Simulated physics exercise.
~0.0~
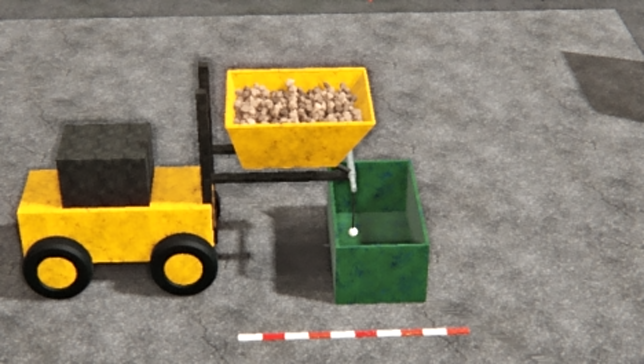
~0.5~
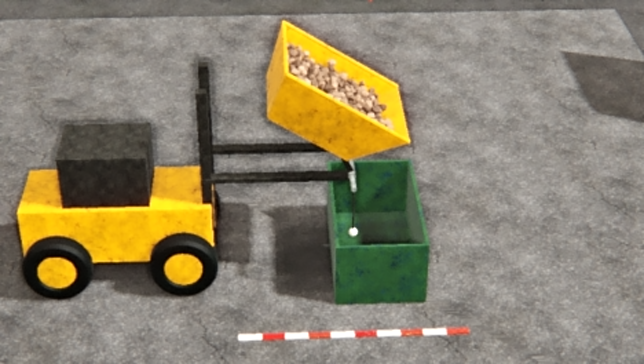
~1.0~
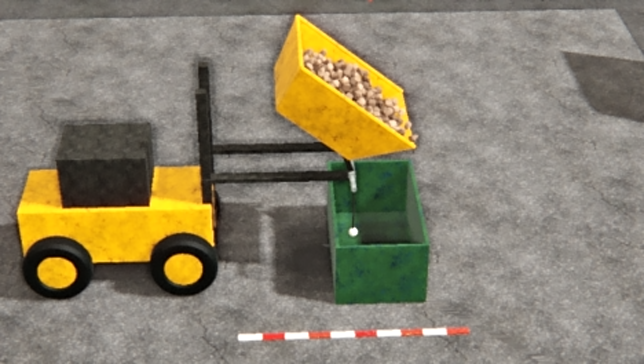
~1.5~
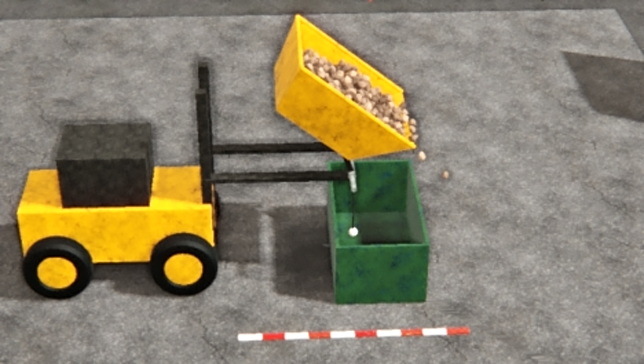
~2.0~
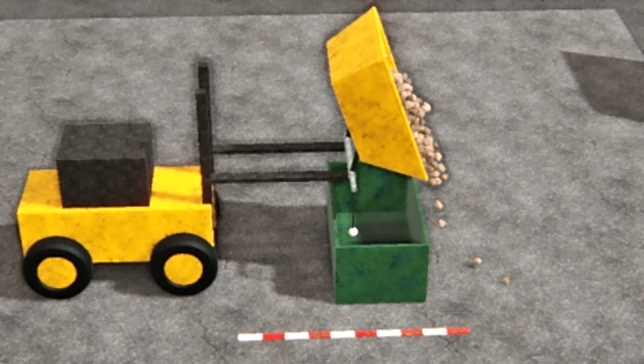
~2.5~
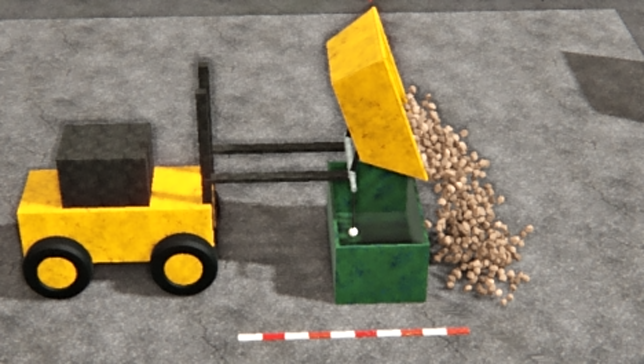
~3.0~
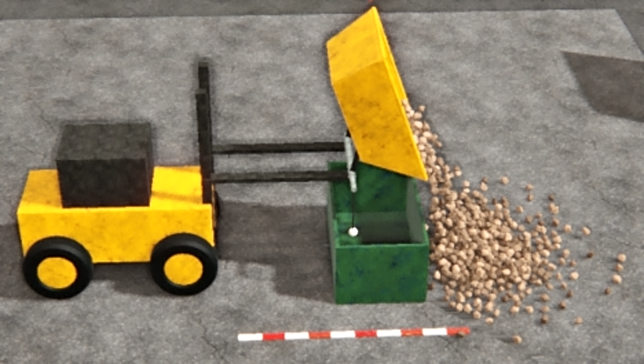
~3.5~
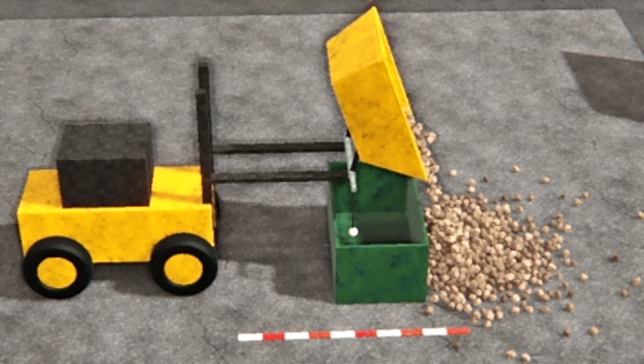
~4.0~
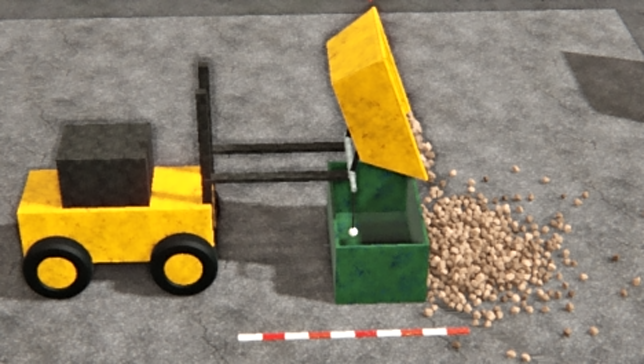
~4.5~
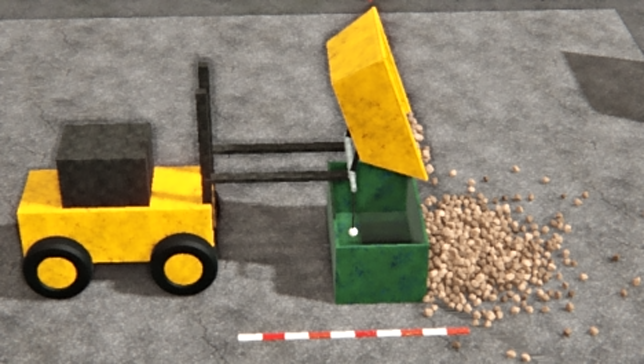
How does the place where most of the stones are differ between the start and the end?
At the start the stones are all in the raised yellow skip, above and to the left of the green bin. By the end most of them lie spread on the ground to the right of the bin, with some still at the skip's edge.
